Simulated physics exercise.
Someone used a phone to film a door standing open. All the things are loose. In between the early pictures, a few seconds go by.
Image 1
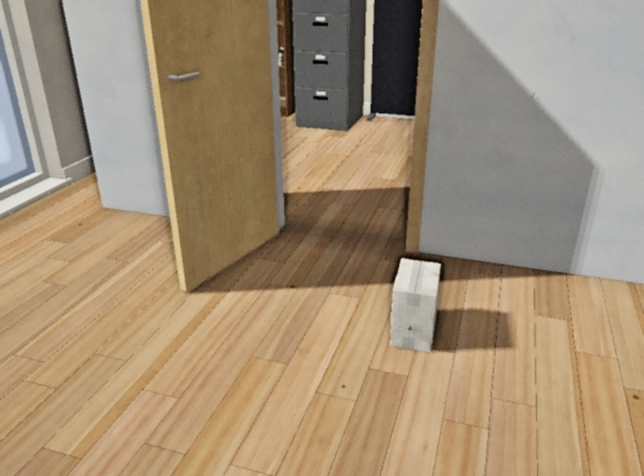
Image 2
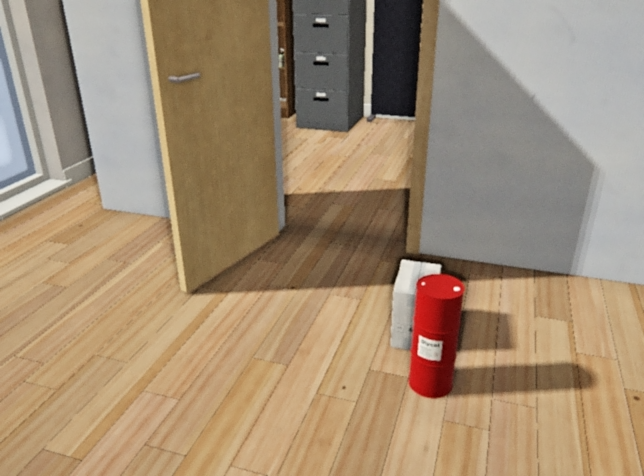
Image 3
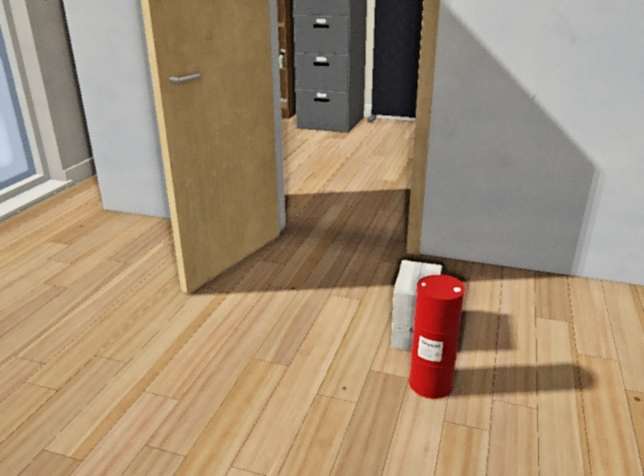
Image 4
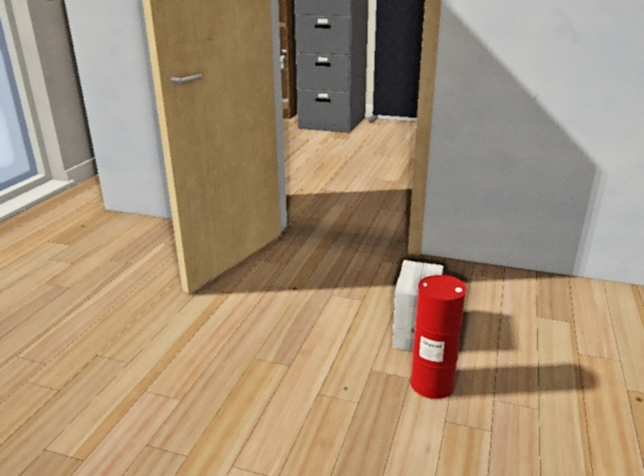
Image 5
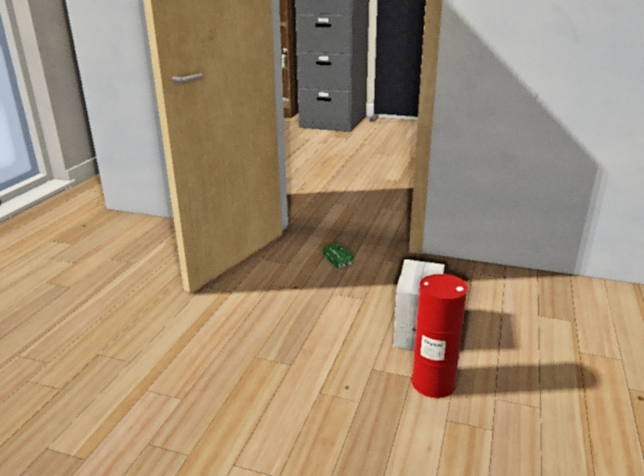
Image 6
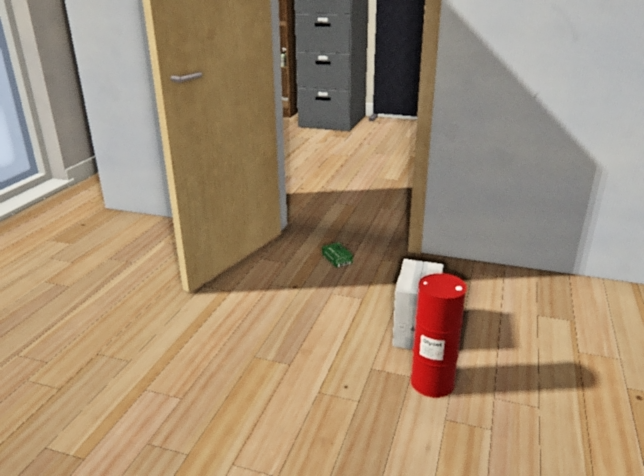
The clip shows a wooden door standing open and still, with a white box on the floor near the doorway; a red canister appears in front of the box, then a small green item appears on the floor in the doorway.
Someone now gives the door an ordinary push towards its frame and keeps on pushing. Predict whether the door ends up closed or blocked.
It finishes its swing.
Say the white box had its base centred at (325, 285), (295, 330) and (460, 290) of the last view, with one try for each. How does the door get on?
Going through the tries in order: It is obstructed, then it gets all the way shut, then it gets all the way shut.
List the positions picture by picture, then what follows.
Door wide open and still; white box (416, 304), in the first frame.
Door wide open and still; white box (416, 305); red canister (435, 337), in the second frame.
Door wide open and still; white box (417, 306); red canister (436, 337), in the third frame.
Door wide open and still; white box (418, 306); red canister (437, 338), in the fourth frame.
Door wide open and still; white box (419, 305); red canister (438, 337), in the fifth frame.
Door wide open and still; green packet (337, 255); white box (418, 305), in the sixth frame.
Then, 1.50 s past the last view, door at 59°.
Then, 2.40 s past the last view, door at 18°; green packet displaced about its own width near (350, 247).
Finally, door at 0°; moved from the start, green packet; the other 2 still in place. Final places as the last picture's camera would see them, green packet near (360, 235).
